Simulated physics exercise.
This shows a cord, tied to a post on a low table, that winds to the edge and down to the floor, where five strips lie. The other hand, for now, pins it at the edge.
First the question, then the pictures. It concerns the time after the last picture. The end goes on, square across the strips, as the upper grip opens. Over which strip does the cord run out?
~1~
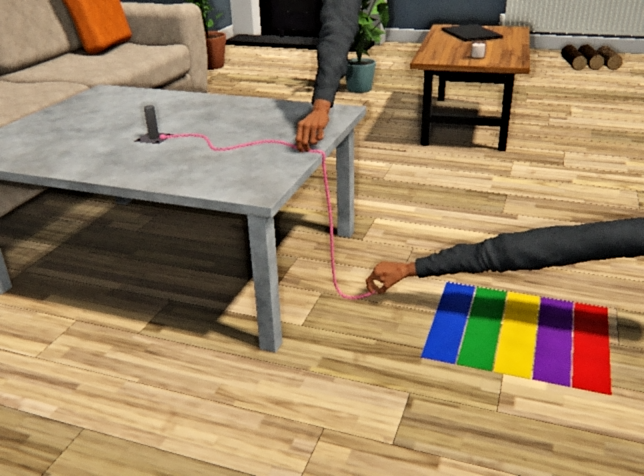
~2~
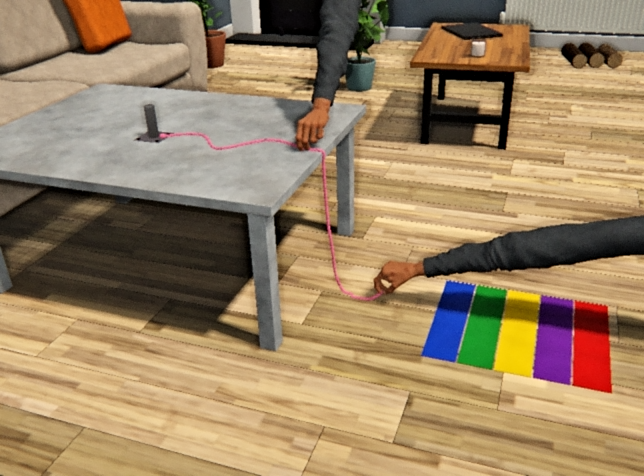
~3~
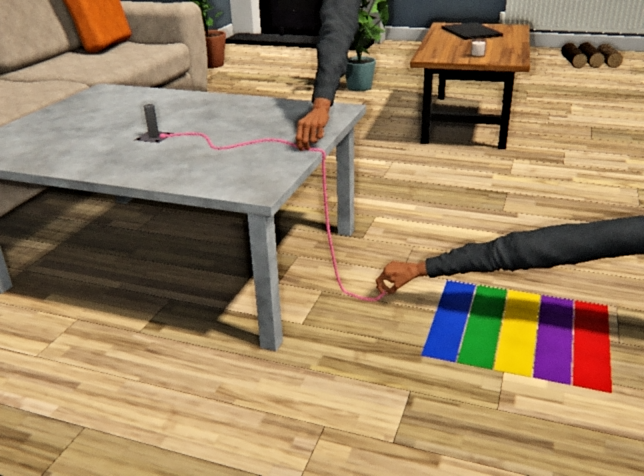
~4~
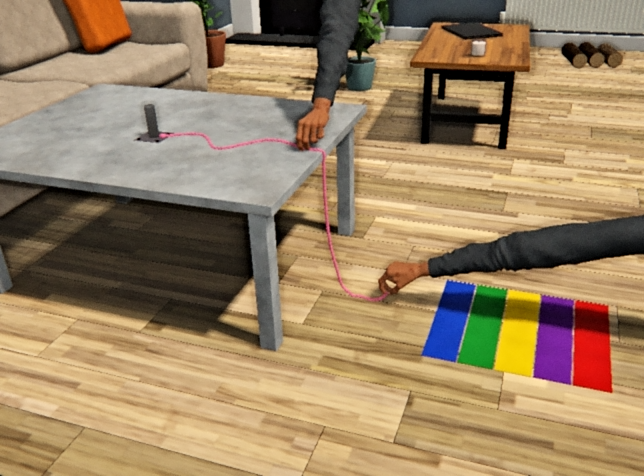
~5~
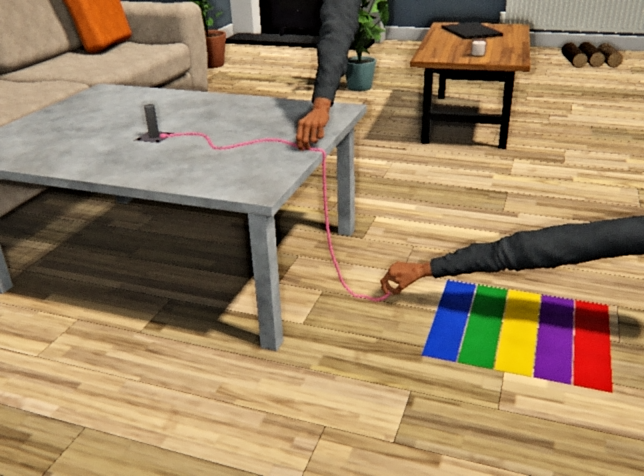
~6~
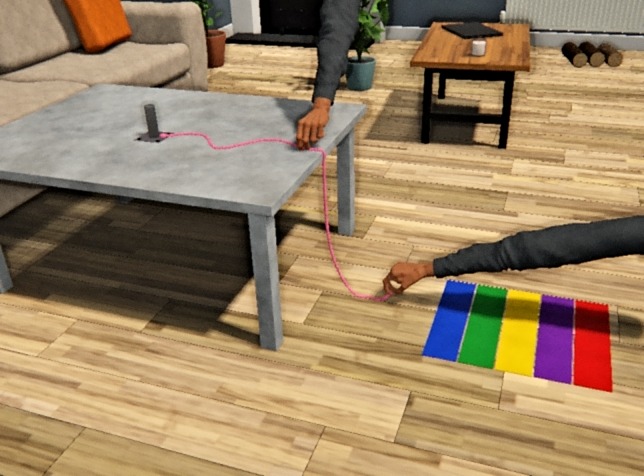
Over the yellow strip.
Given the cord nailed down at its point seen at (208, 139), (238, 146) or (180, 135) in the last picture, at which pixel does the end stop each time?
Roughly (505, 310), (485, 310) and (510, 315), in that order.
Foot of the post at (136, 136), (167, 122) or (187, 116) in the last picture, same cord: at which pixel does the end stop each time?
In order, near (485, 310), (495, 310) and (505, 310).
Soon after, end near (449, 302); over blue.
After that, end near (490, 309); over green.
At the stop, end near (516, 314); over yellow. It gets as far as the yellow strip.
